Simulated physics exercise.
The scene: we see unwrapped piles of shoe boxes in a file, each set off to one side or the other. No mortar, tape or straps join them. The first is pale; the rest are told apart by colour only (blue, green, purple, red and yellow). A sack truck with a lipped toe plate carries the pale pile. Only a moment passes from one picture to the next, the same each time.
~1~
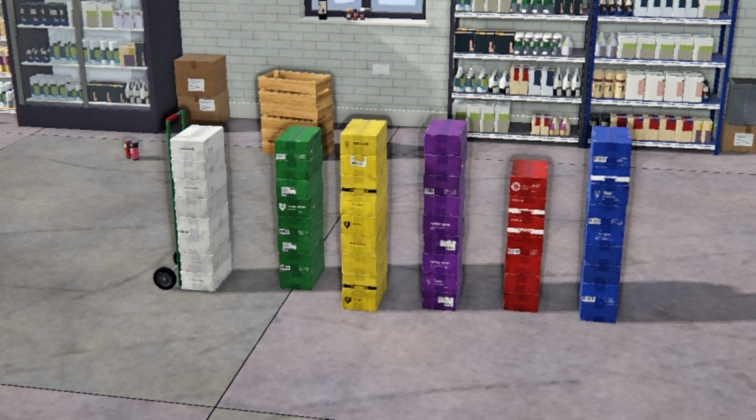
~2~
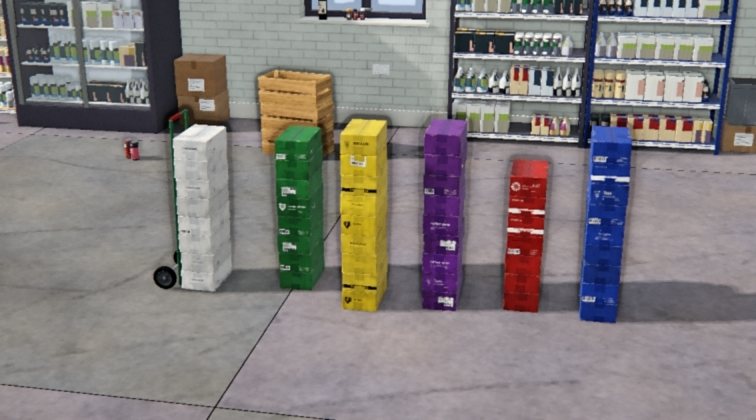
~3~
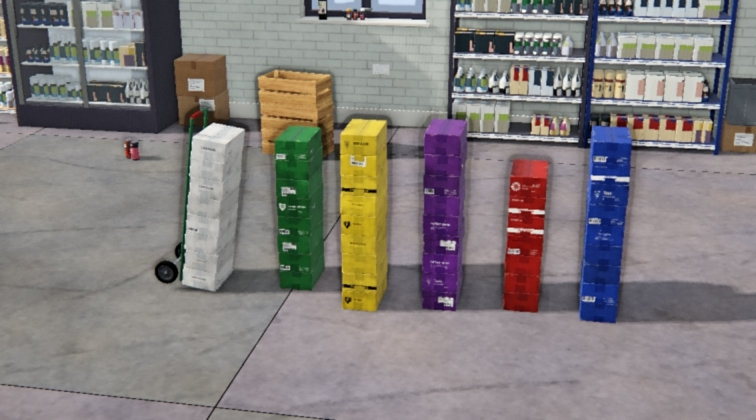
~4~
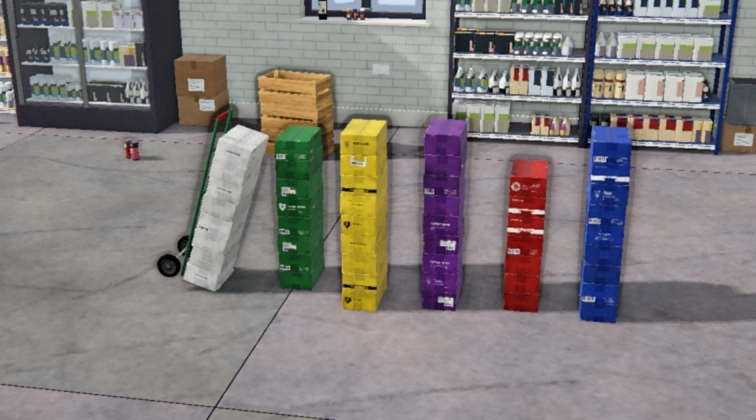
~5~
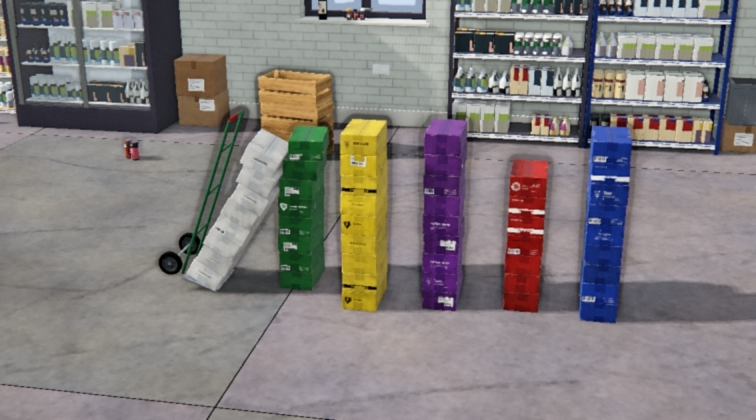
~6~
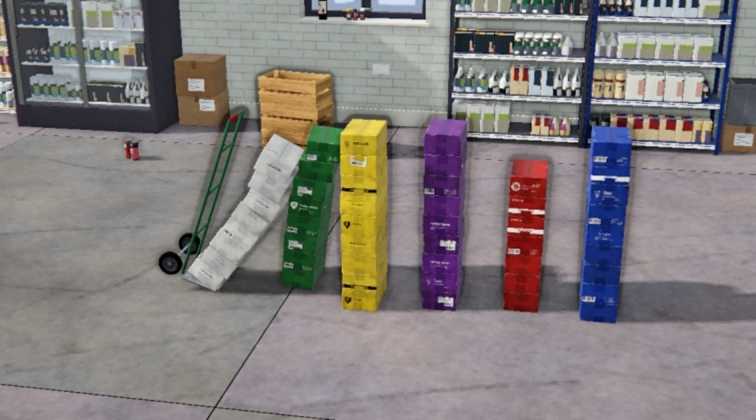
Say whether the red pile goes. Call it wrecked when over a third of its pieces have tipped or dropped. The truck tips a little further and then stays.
It loses a good part of its height.
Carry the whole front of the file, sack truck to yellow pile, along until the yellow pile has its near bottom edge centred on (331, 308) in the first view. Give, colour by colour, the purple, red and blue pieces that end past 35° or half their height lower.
Pile by pile, purple 9, red 7, blue 9.
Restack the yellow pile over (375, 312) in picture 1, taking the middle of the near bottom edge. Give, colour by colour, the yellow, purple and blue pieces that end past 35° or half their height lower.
Pile by pile, yellow 9, purple 9, blue 8.
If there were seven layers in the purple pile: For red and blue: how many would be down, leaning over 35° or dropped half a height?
Red 6, blue 9.
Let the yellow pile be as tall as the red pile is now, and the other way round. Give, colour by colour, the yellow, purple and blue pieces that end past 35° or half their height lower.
By colour: Yellow 6, purple 9, blue 8.
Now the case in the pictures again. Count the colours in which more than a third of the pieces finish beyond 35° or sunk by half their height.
It comes to 5.
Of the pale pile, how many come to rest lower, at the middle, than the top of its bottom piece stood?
It comes to 4.
Just after the last frame, 8 of the pale pile down; none of the 7 red boxes down (3 of 42 in all colours); top red box unmoved; top green box tilted well over, about its own height lower.
A moment on, 8 of the pale pile down; none of the 7 red boxes down (22 of 42 in all colours); top red box tilted a little; top green box tilted steeply, some six heights lower.
Further on, 8 of the pale pile down; 7 of the 7 red boxes down (40 of 42 in all colours); top red box tilted well over, some three heights lower; top green box upside down.
When it is over, 7 of the pale pile down; 7 of the 7 red boxes down (40 of 42 in all colours); top red box upside down; top green box upside down. In pixels of the last frame, middles, top green box near (514, 252).
